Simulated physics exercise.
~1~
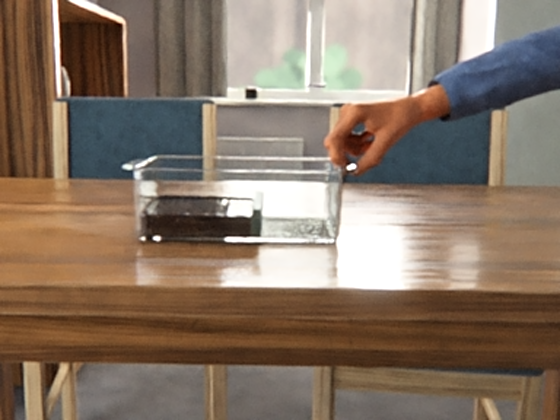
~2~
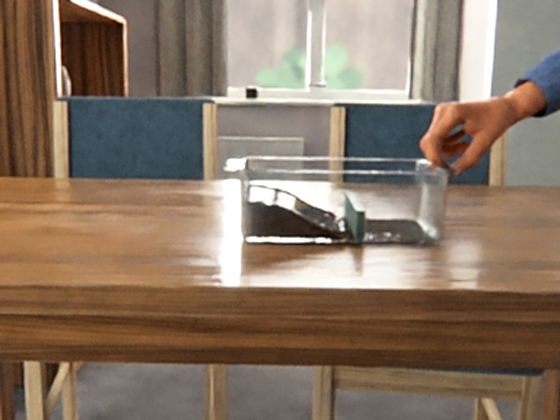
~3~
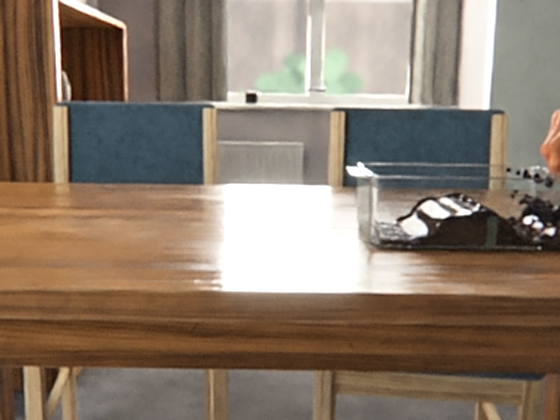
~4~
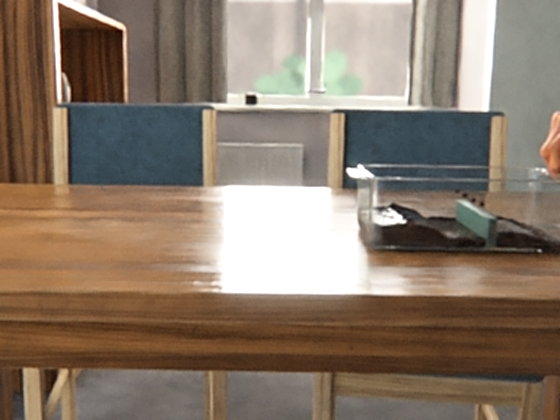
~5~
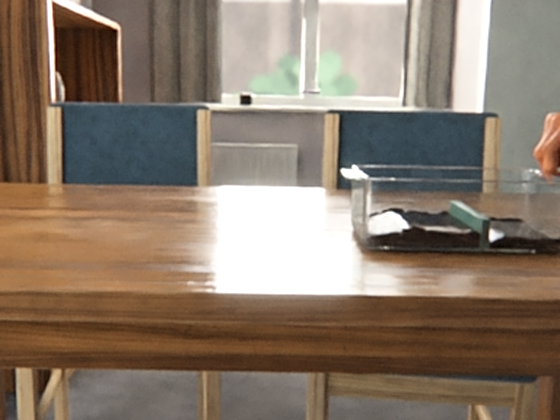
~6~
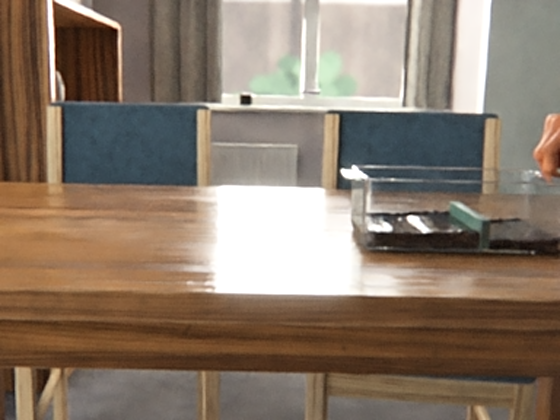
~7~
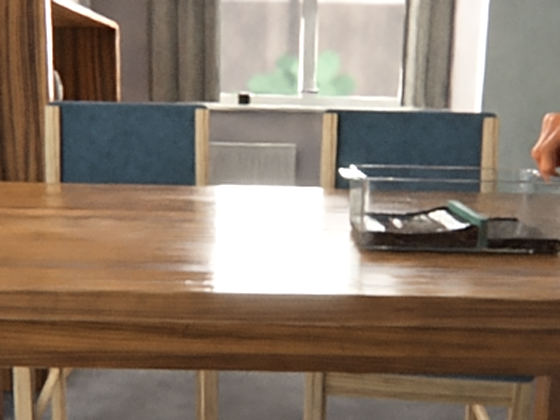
Dark coffee surged and splashed over the green divider of a clear box as a blue-sleeved arm pulled it right across a wooden table, then it sloshed and calmed once the box stopped, leaving some on both sides and the hand still at the rim.
